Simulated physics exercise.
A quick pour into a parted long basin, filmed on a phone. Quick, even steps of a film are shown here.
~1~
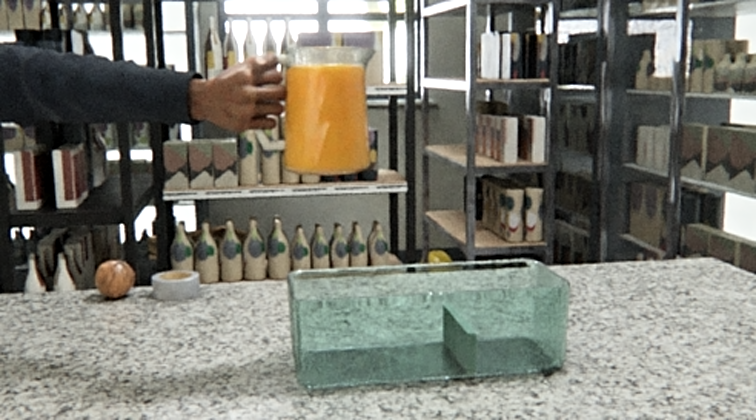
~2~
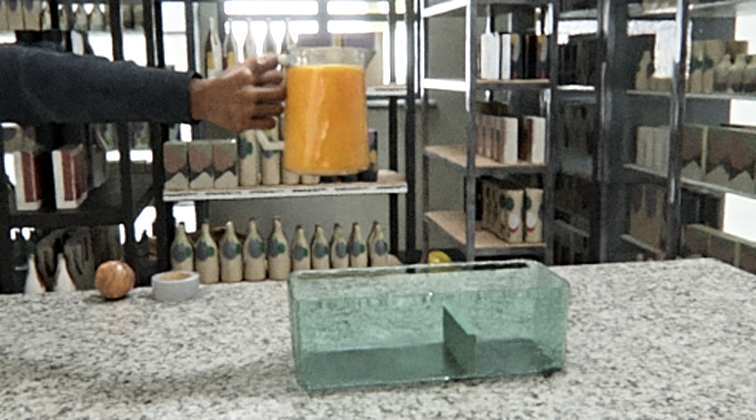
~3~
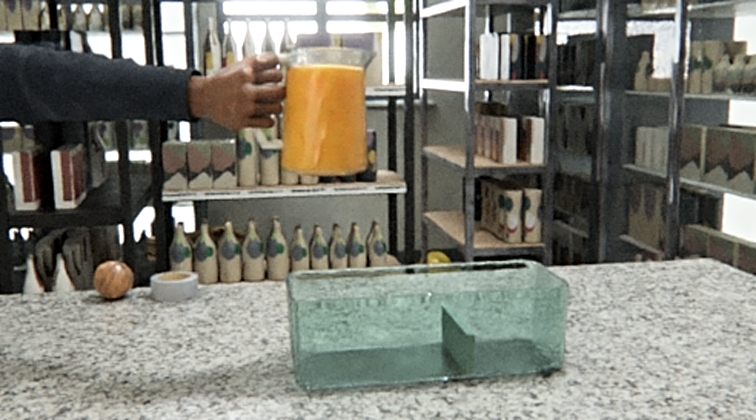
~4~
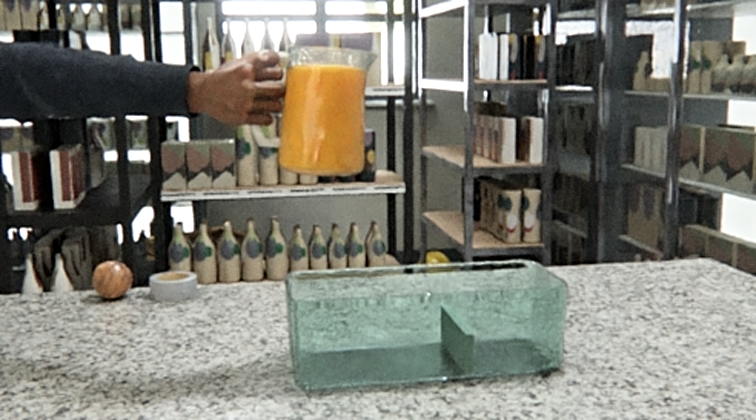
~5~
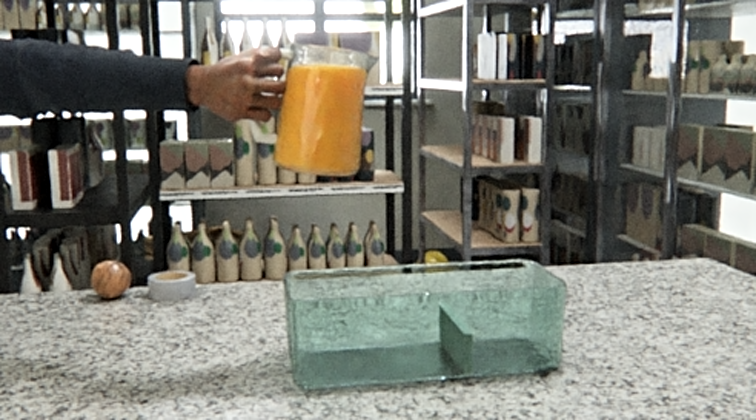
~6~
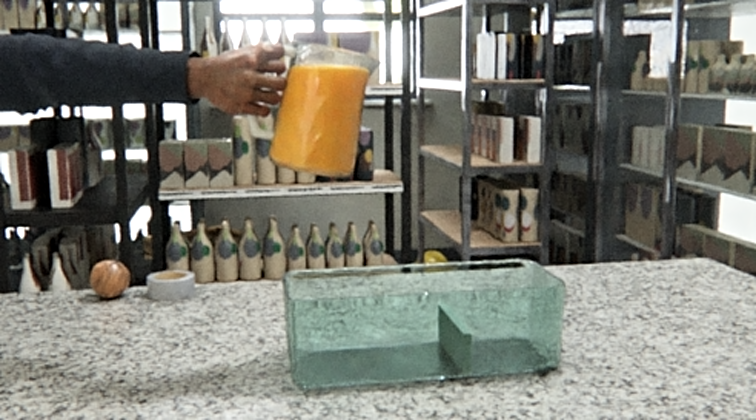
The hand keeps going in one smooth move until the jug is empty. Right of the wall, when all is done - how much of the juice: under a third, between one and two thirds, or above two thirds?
Middle of three bands.
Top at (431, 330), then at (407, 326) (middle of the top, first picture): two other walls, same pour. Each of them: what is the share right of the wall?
In order, some 80 and 90 in a hundred.
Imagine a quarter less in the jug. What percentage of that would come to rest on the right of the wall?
Some 30 parts in a hundred, give or take.
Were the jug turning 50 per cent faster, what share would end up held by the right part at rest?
Roughly 40 in a hundred.
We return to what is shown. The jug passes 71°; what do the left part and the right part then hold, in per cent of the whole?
Left: Some 0 %. Right: Some 0 %.
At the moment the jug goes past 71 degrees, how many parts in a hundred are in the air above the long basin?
Roughly 10 percent.
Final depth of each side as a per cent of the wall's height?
It settles around 30 on the left side and around 50 on the right side.
A moment on, the jug is tipped part way and 87 per cent is still to pour, 1 is left of the wall and 0 right of it.
Next, the jug is tipped right over and 36 per cent is still to pour, 6 is left of the wall and 28 right of it.
Then the jug is tipped right over and 3 per cent is still to pour, 39 is left of the wall and 50 right of it.
Later the jug is tipped right over and 0 per cent is still to pour, 46 is left of the wall and 51 right of it.
In the end 46 per cent lies left of the wall, 51 right of it and 2 outside.
